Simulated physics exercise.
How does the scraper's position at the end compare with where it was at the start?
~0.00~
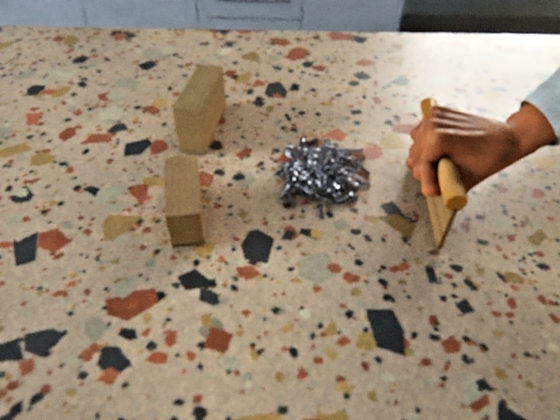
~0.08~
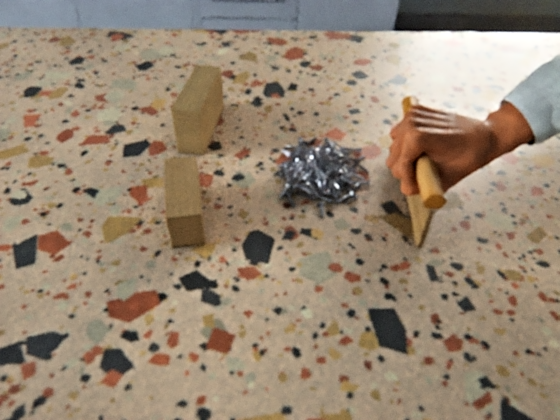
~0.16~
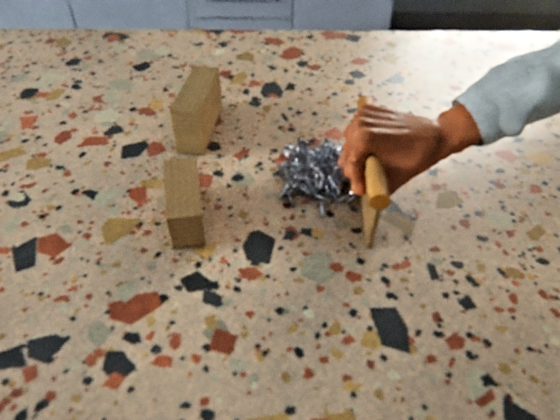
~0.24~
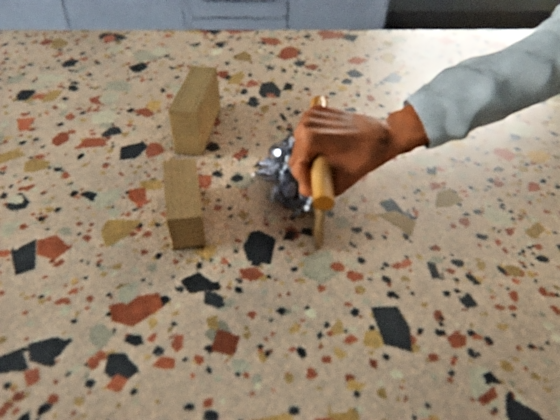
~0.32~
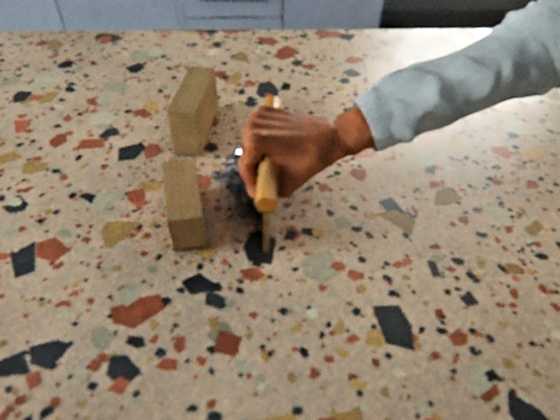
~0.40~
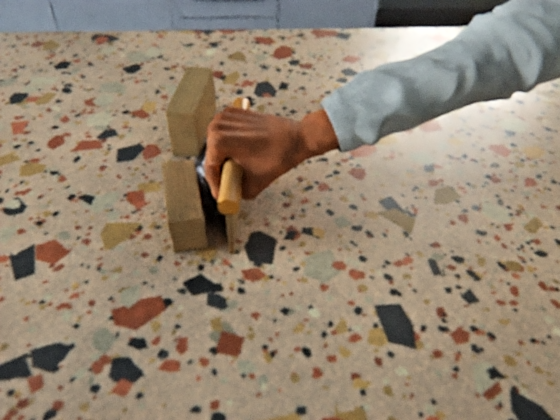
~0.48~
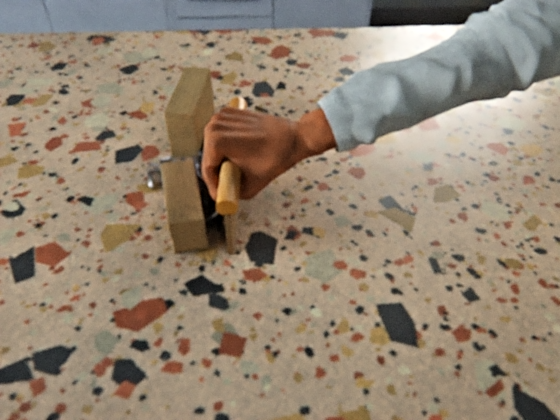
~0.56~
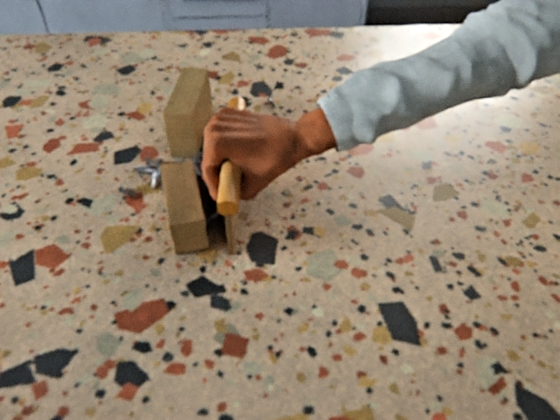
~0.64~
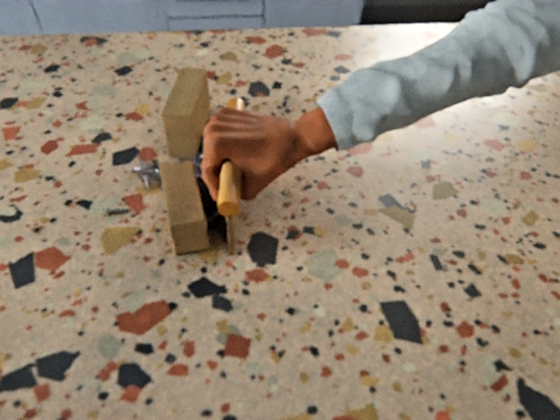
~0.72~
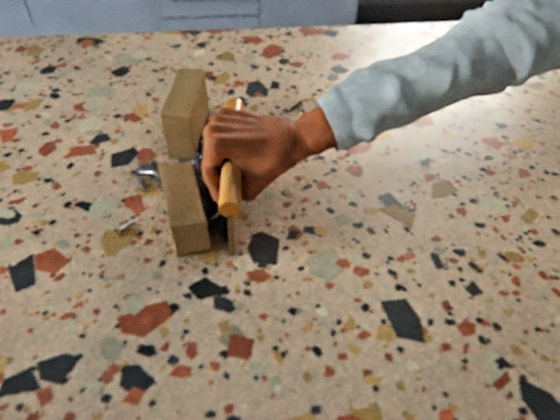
It started on the right side of the counter, to the right of the pile, and ended well to the left, close up against the two wooden blocks.
A hand holding a wooden scraper swept a pile of shiny screws left across a speckled countertop and pressed it against two wooden blocks, where a few screws poked through the gap while most stayed held up in front.
